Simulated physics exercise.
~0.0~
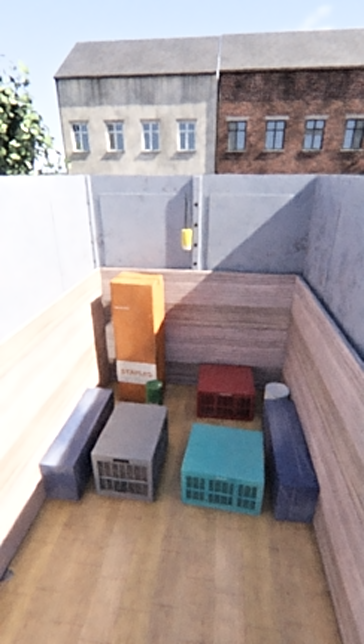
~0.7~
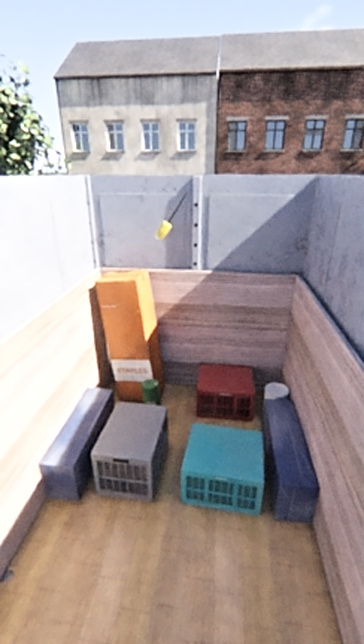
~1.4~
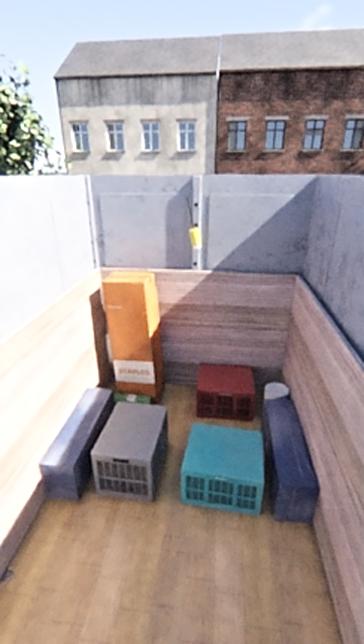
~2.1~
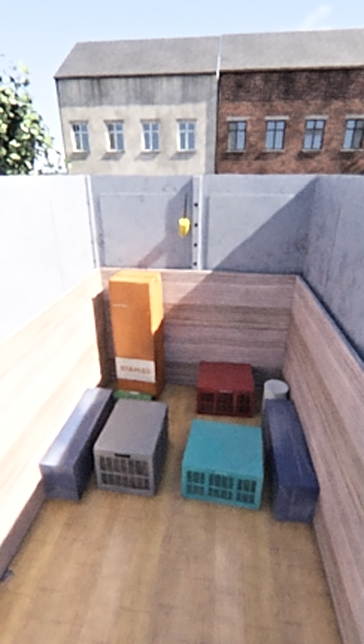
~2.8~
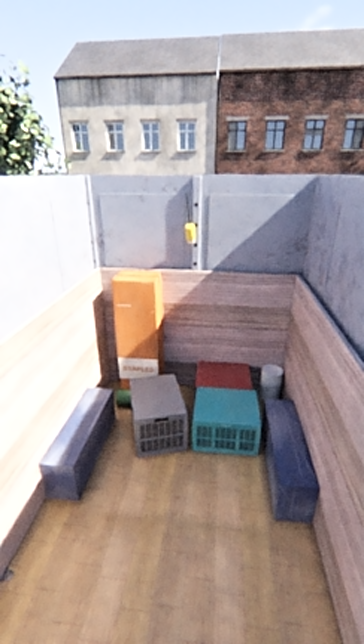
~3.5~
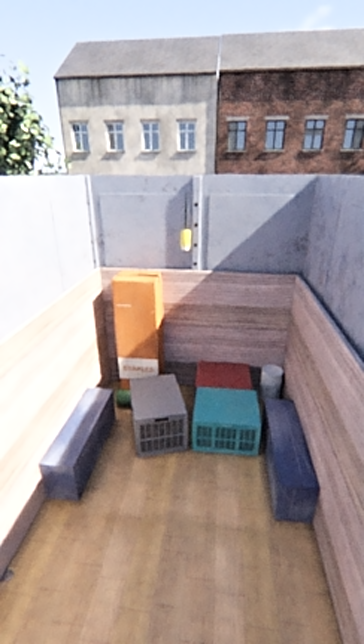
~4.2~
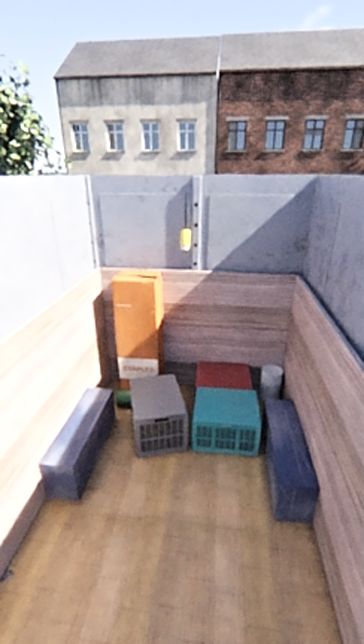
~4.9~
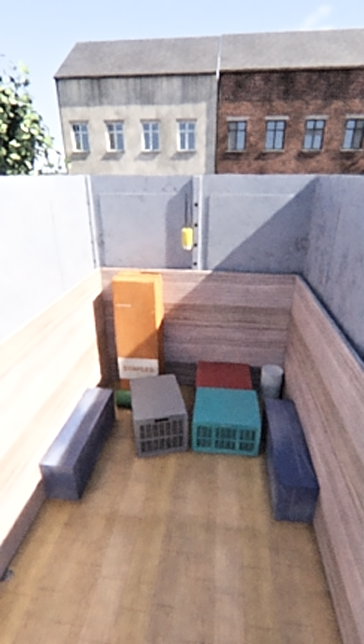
A green canister tips onto its side, then grey and turquoise chests slide forward and stop.
